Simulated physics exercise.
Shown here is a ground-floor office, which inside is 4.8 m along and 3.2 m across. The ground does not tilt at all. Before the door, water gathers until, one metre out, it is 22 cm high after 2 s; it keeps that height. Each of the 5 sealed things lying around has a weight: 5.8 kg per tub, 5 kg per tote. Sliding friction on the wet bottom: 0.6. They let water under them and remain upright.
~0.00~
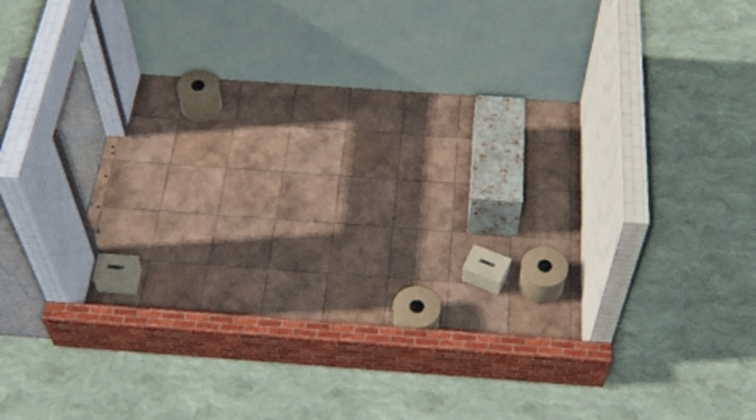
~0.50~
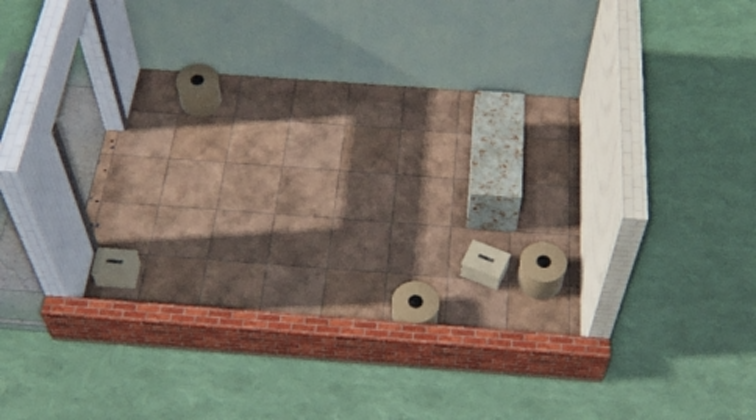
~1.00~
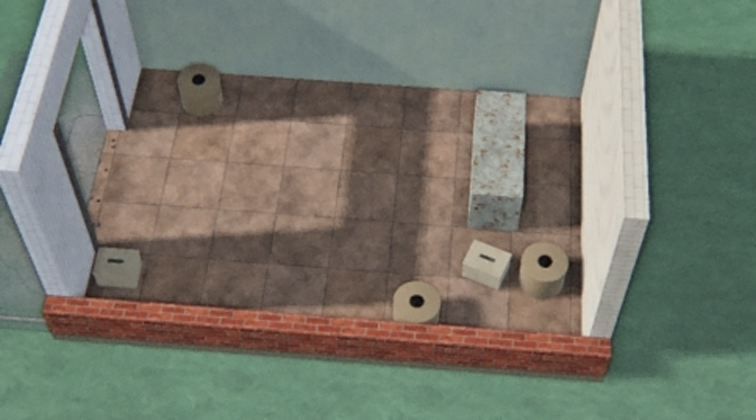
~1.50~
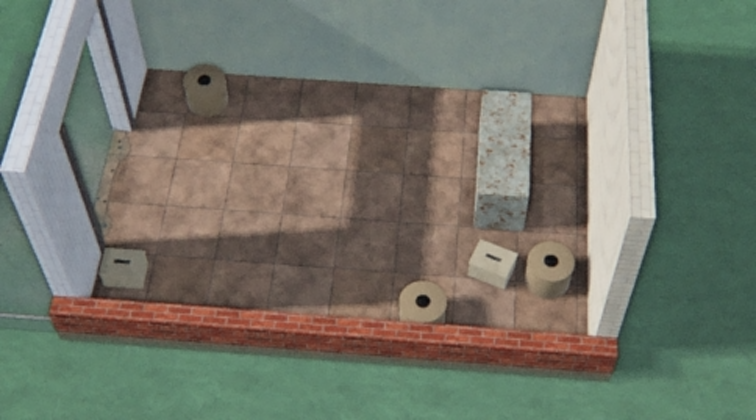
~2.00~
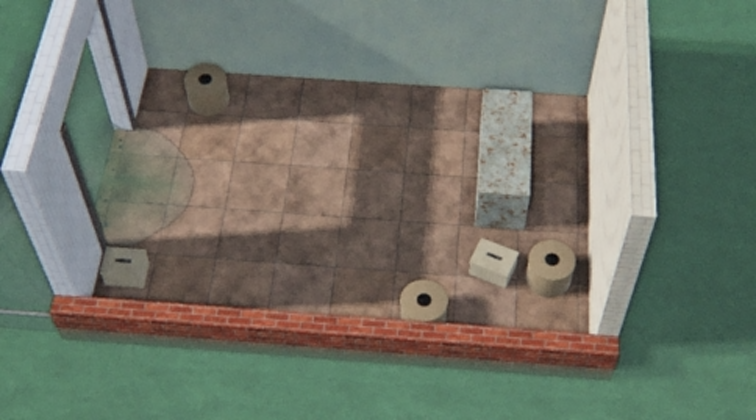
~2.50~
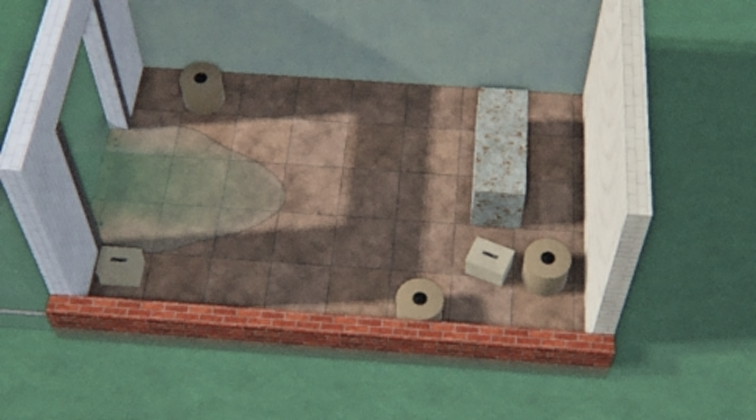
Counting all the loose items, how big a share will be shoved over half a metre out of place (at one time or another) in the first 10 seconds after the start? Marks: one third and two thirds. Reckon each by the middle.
Watching this, the moved portion will sit in the third-to-two-thirds range.
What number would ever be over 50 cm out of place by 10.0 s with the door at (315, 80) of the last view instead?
In that case the number is 5.
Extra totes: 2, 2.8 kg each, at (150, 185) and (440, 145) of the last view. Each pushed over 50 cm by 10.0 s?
First one goes beyond it, second one goes beyond it.
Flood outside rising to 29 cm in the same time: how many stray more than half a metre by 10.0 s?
In that case the number is 3.
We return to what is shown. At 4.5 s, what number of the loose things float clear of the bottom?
The number is 0.
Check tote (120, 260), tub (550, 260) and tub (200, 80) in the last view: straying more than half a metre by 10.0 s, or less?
First not as far, then farther, then not as far.
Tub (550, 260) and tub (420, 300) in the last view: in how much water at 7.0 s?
I'd estimate 13 cm for the first and 14 cm for the second.
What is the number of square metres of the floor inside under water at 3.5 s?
Somewhere about 8.5 m2, give or take.
After 3.5 s 0 of 5 are over 50 cm from their spots; 0 afloat.
After 4.5 s 0 of 5 are over 50 cm from their spots; 0 afloat.
After 7.0 s 2 of 5 are over 50 cm from their spots; 3 afloat.
After 10.0 s 2 of 5 are over 50 cm from their spots, and 3 have been at some point; 4 afloat.
